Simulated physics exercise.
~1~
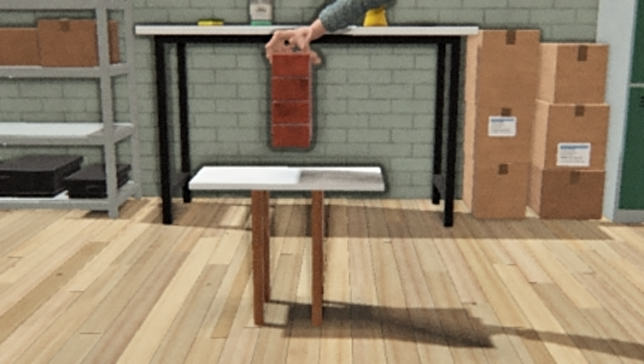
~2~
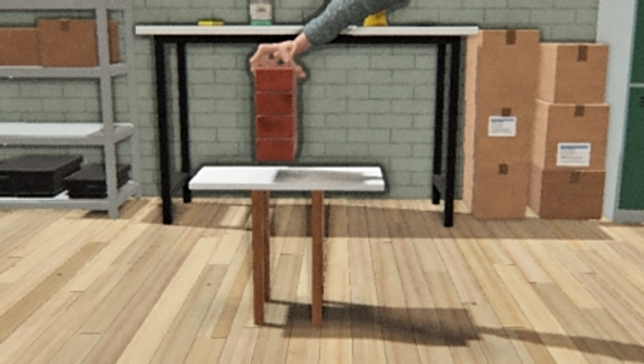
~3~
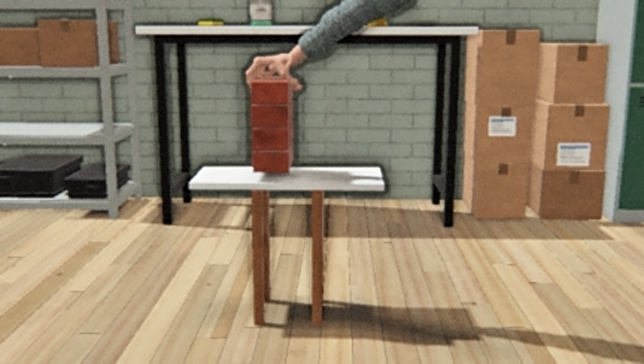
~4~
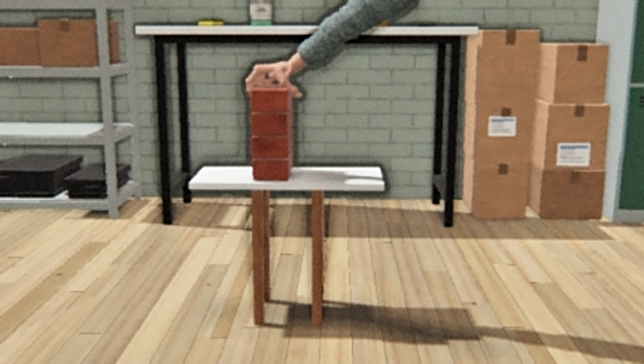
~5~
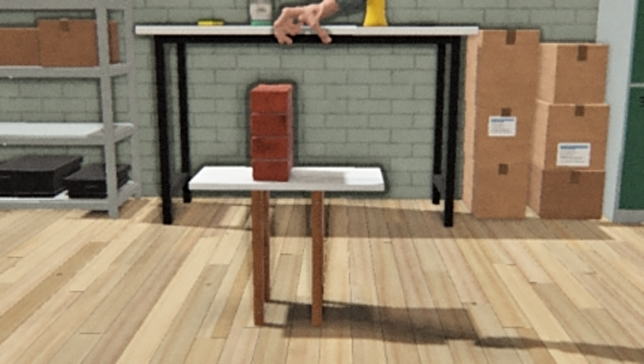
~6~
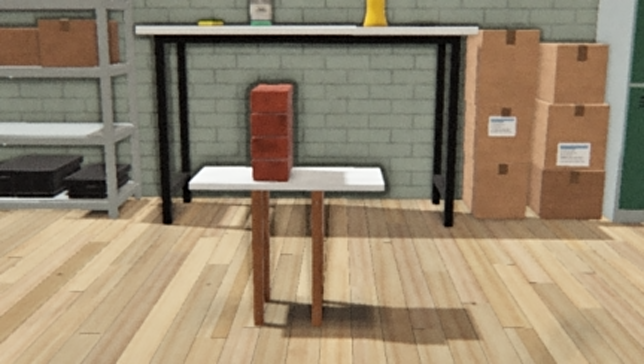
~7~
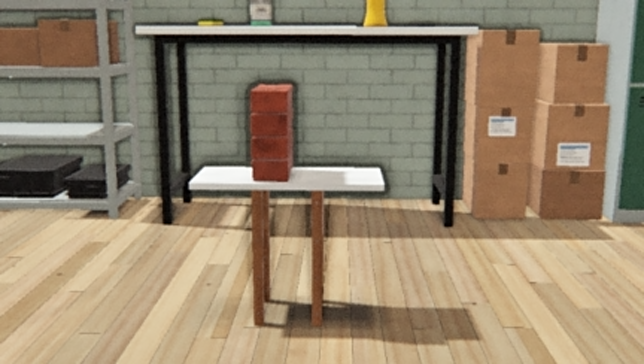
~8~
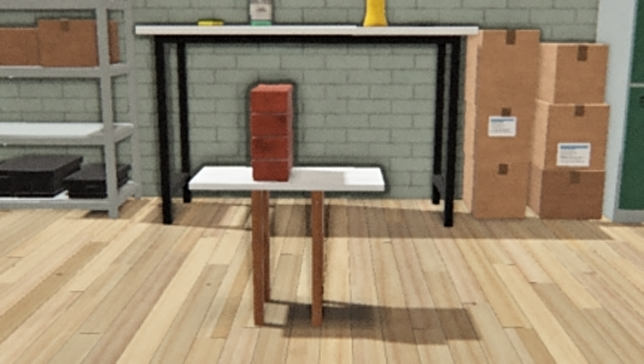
At the start, a hand holds a stack of red bricks in the air above a small white-topped stand with narrow wooden legs, in a room with a workbench, shelves and cardboard boxes. The hand carries the bricks slightly left and down toward the stand. It keeps lowering them until they settle upright on the white top, left of its middle. The fingers then let go, and the hand draws back up and out of view. The bricks stay where they were placed, and the stand holds firm beneath them, still upright at the end.
